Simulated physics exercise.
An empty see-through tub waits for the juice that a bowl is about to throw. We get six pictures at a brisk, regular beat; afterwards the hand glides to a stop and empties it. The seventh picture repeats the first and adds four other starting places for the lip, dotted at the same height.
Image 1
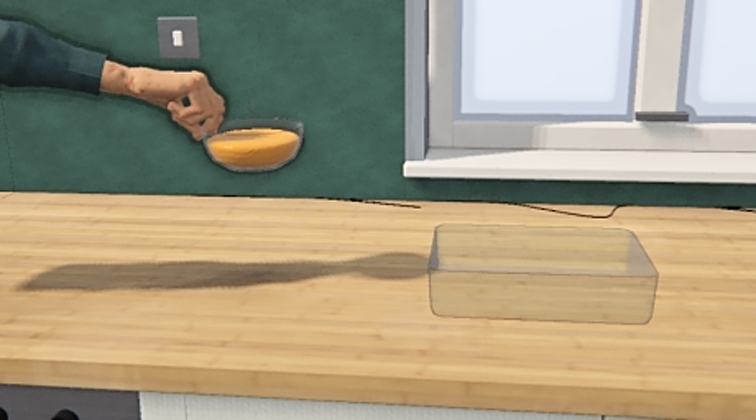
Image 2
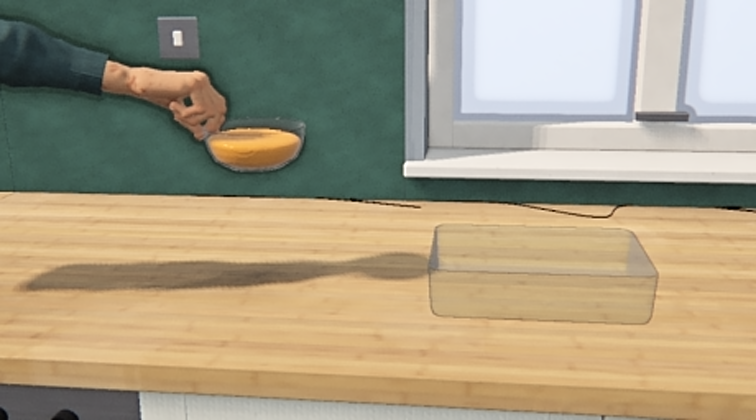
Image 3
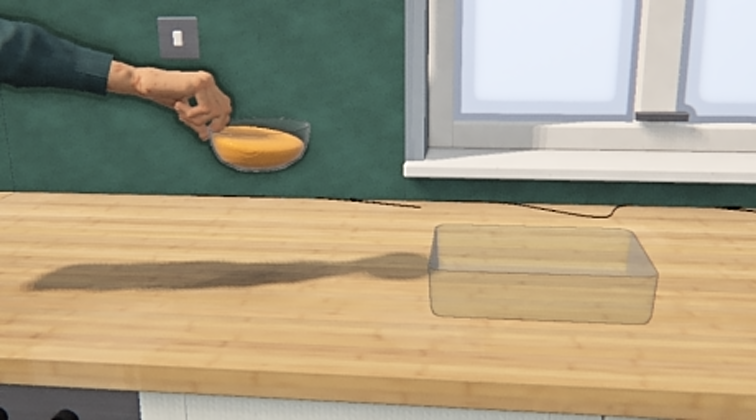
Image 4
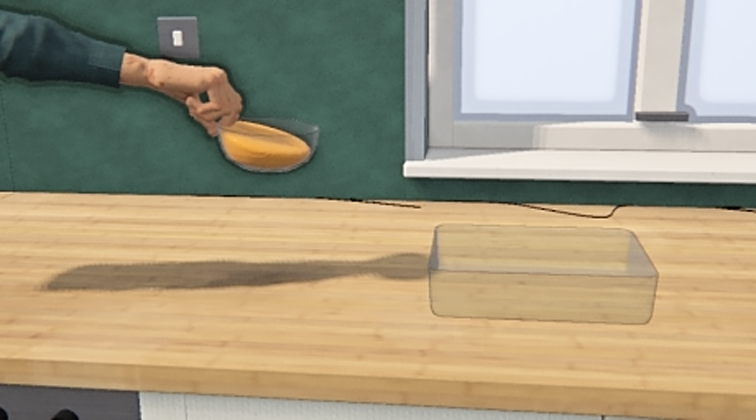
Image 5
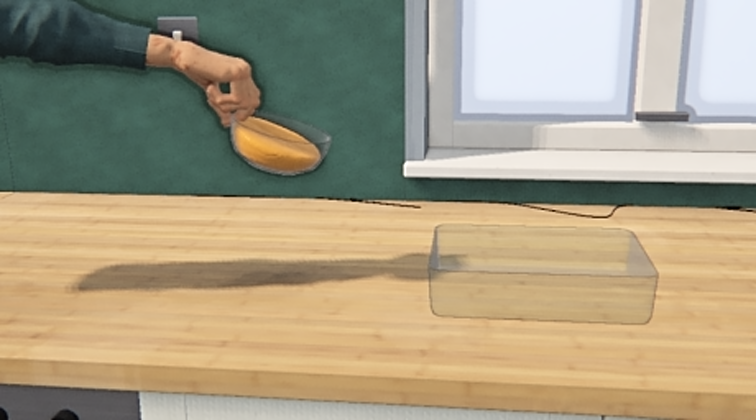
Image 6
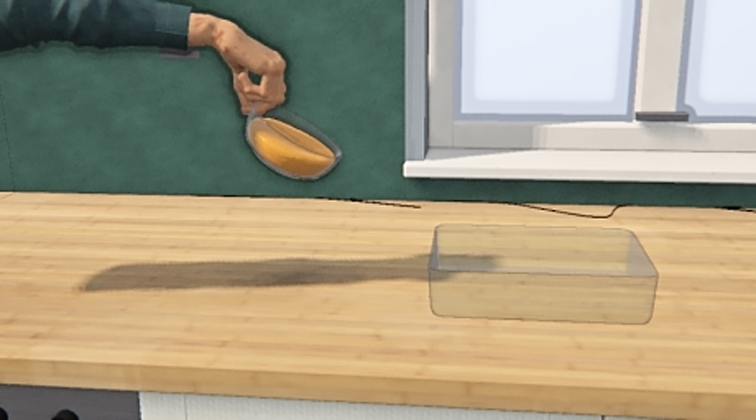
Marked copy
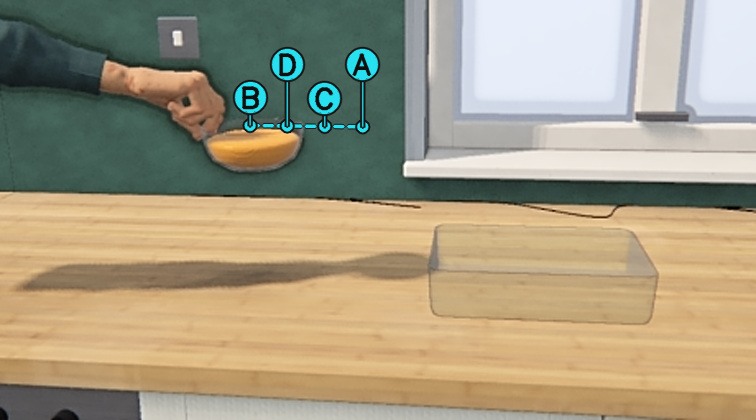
On a wooden kitchen counter sat an empty see-through tub, while a hand at the left held up a glass bowl of orange juice, then moved it slightly right and tilted it toward the tub.
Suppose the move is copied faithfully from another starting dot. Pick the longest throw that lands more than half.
The limit is C.
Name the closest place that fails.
D it is.
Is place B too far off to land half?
Yes, it does.
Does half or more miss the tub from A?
No.
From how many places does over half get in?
Two of them.
In cyan, A at (362, 126); B at (250, 125); C at (324, 126); D at (287, 126).
Choosing A, about 83 % lands in the tub, 3 % falls short and 14 % goes beside or beyond.
Choosing B, about 0 % lands in the tub, 100 % falls short.
Choosing C, about 83 % lands in the tub, 7 % falls short and 10 % goes beside or beyond.
Choosing D, about 5 % lands in the tub, 92 % falls short and 3 % goes beside or beyond.
